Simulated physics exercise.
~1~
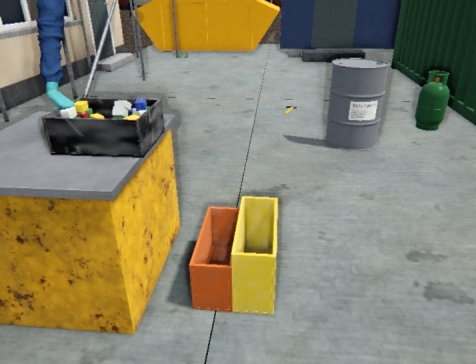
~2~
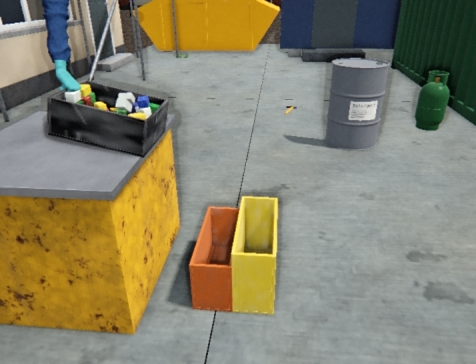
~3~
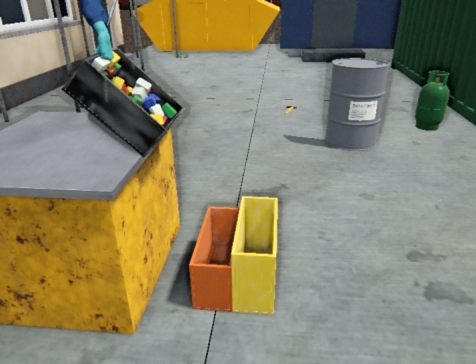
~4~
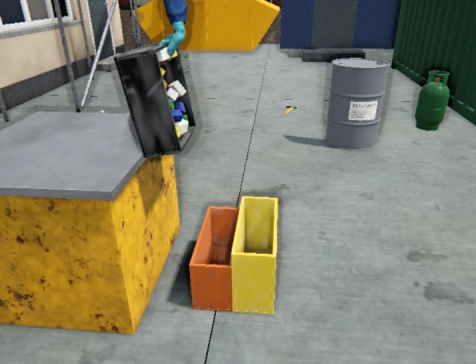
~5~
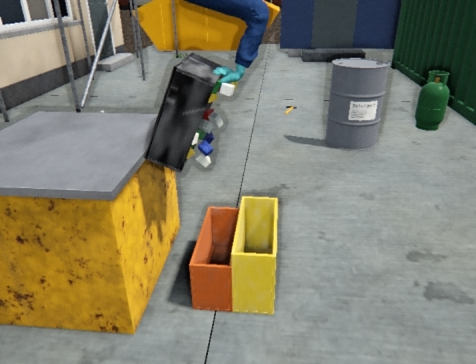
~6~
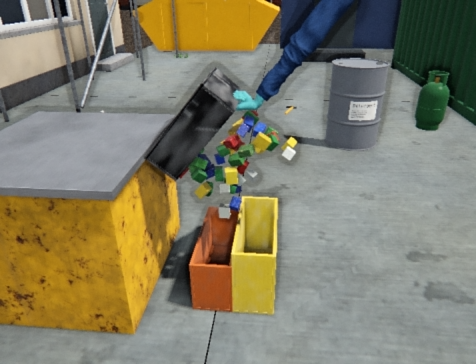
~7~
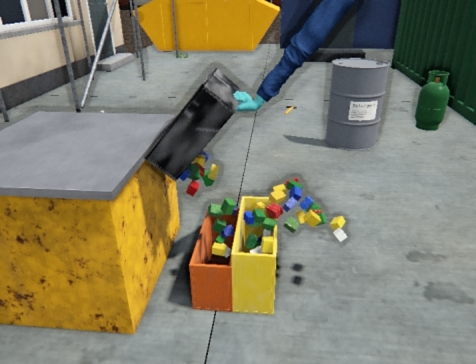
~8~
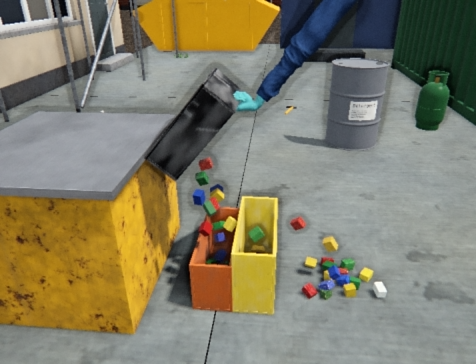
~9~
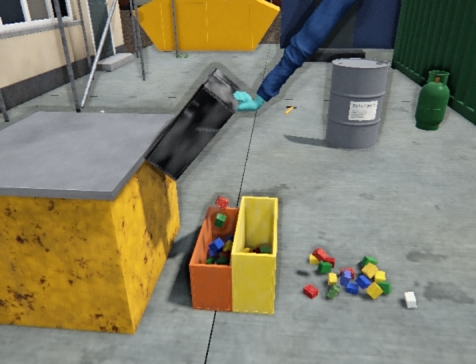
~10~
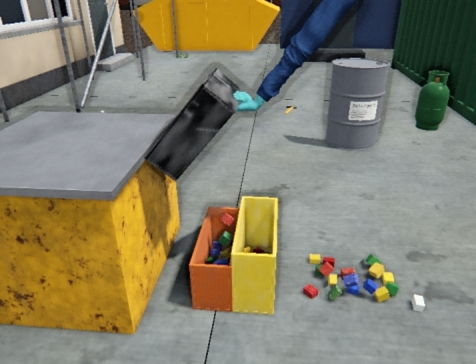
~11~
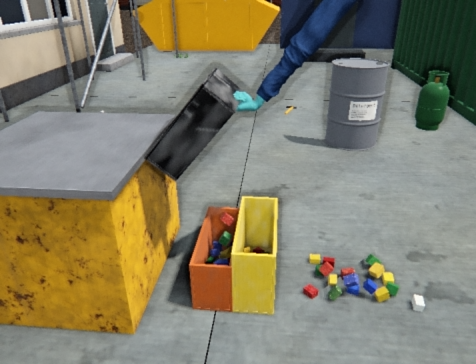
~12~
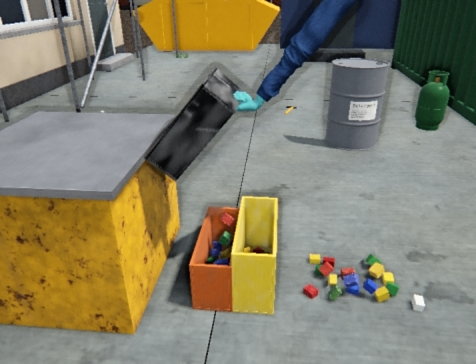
A black box full of colourful toy bricks sits at the end of a rusty yellow bench, with a blue-sleeved arm in a teal glove holding it. The arm tips the box to the right, steeper and steeper, until it hangs mouth-down over the edge. Bricks spill out in a loose cluster towards an orange box and a yellow trough standing side by side below. Some drop into both containers, while others fly past and scatter on the concrete to the right. The last few fall into the orange box, and everything settles, the emptied black box still held tilted.
